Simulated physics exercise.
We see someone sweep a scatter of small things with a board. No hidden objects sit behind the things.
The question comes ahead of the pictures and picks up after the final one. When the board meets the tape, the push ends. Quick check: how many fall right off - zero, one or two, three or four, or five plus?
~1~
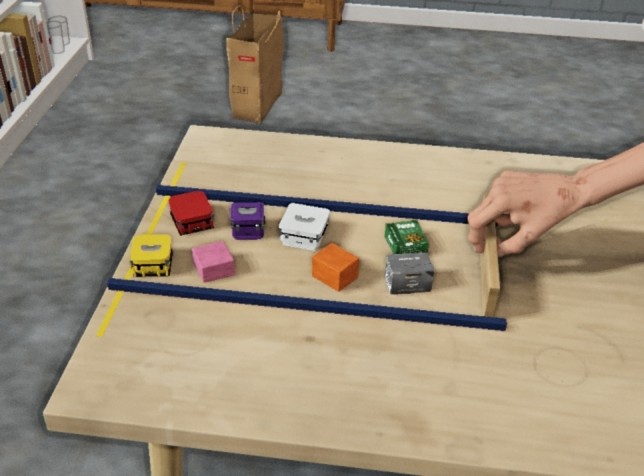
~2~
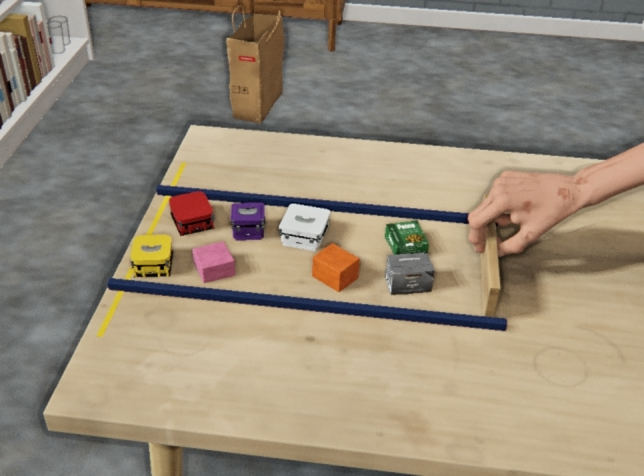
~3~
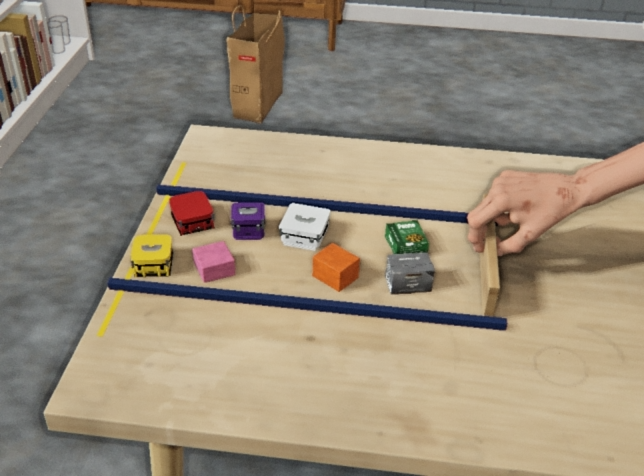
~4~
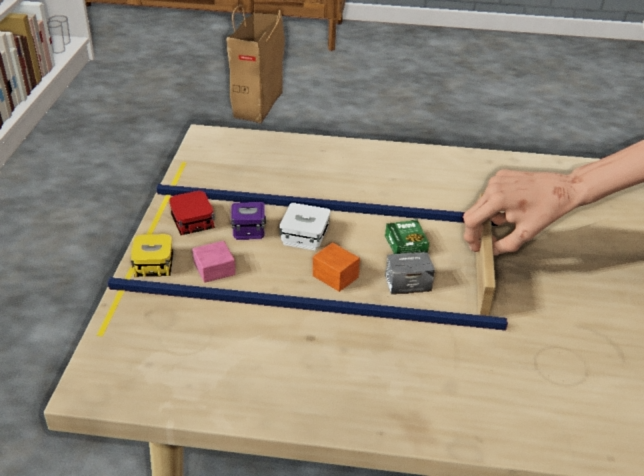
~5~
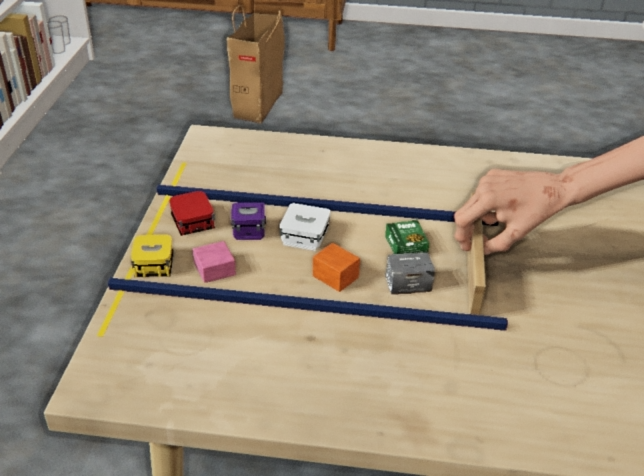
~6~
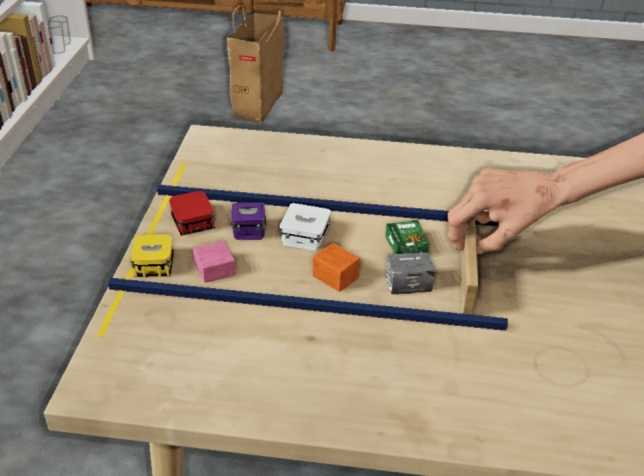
Five plus.
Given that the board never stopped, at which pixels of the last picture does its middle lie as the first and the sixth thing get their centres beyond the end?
At (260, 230) for the first, at (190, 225) for the sixth.
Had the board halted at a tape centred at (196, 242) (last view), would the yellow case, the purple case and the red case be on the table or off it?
Note: Yellow case drops down; purple case drops down; red case drops down.
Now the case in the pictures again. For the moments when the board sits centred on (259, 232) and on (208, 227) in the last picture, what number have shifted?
Tally at point one: 8; at point two: 8.
A little later, none off yet; yellow case at rest near (153, 256); red case at rest near (192, 214); pink block at rest near (214, 262).
Next, none off yet; yellow case moving near (147, 255); red case shifted about its own width near (168, 209); pink block shifted about its own width near (182, 259).
Later still, two off so far; yellow case fallen; red case fallen near (125, 467); pink block on its side near (99, 280).
When it is over, the number that fall off is five or more; down, grey box, green box, orange block, white case, purple case, pink block, red case and yellow case.
